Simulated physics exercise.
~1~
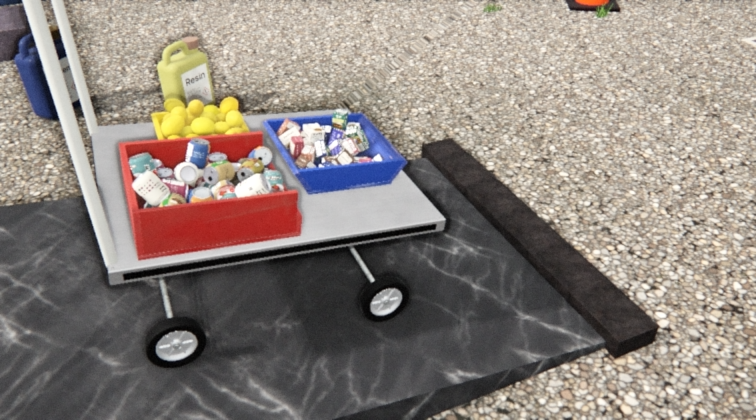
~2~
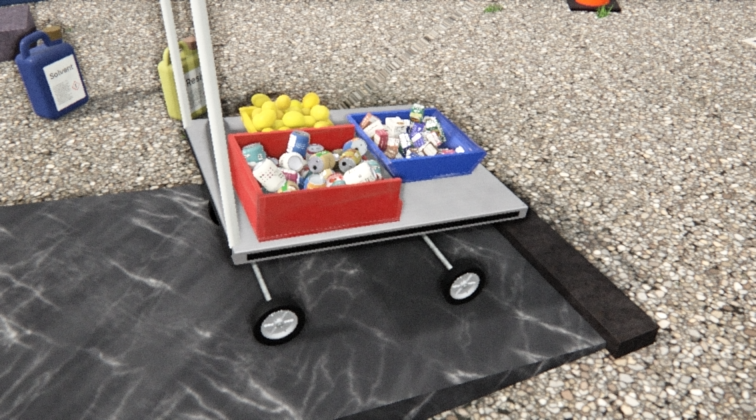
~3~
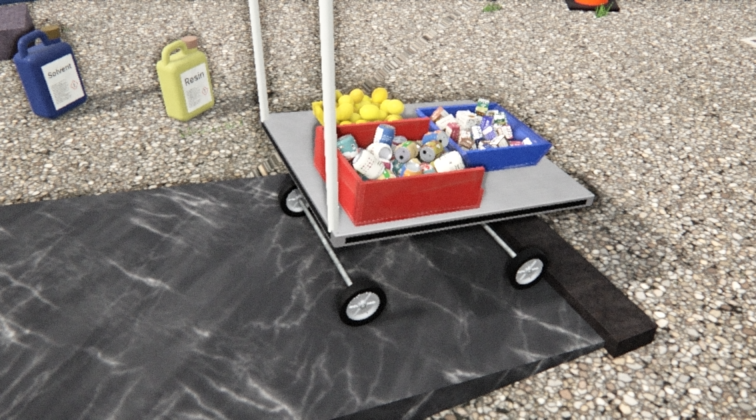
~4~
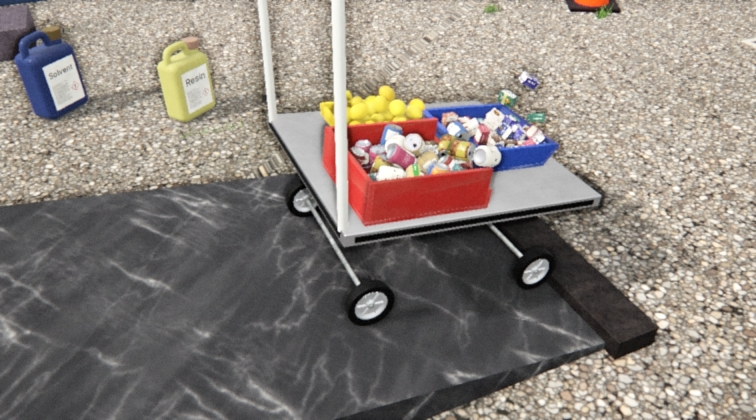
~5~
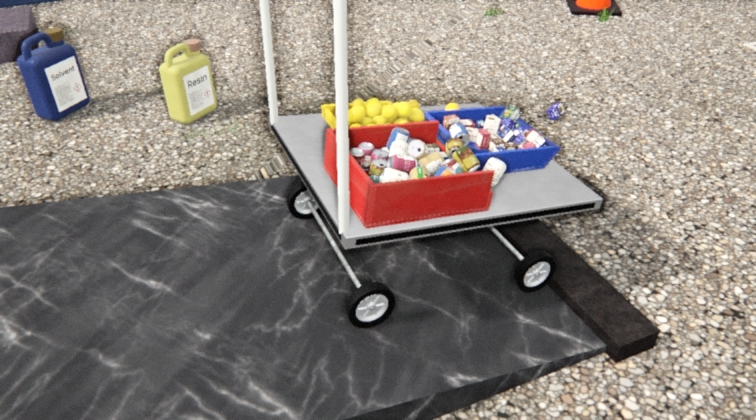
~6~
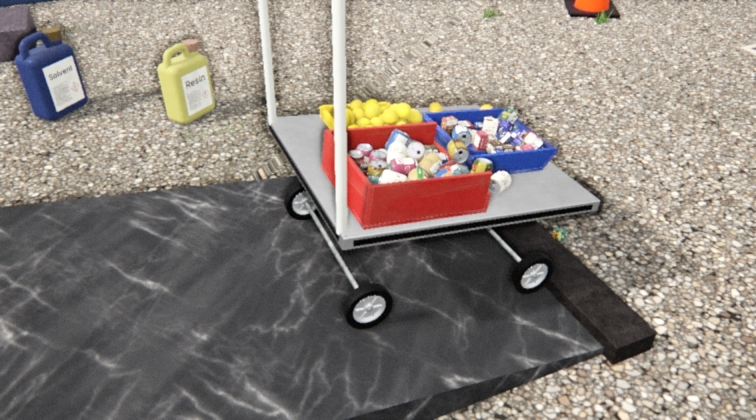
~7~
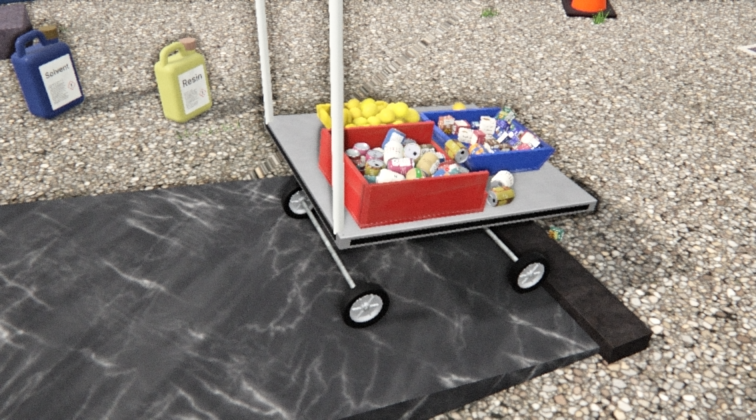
A cart carrying red, yellow and blue crates of cans, yellow balls and small cartons rolls right across a dark marbled surface and stops at a low kerb; the contents surge forward, a few pieces spill out, and the cart stays upright with its crates still mostly full.
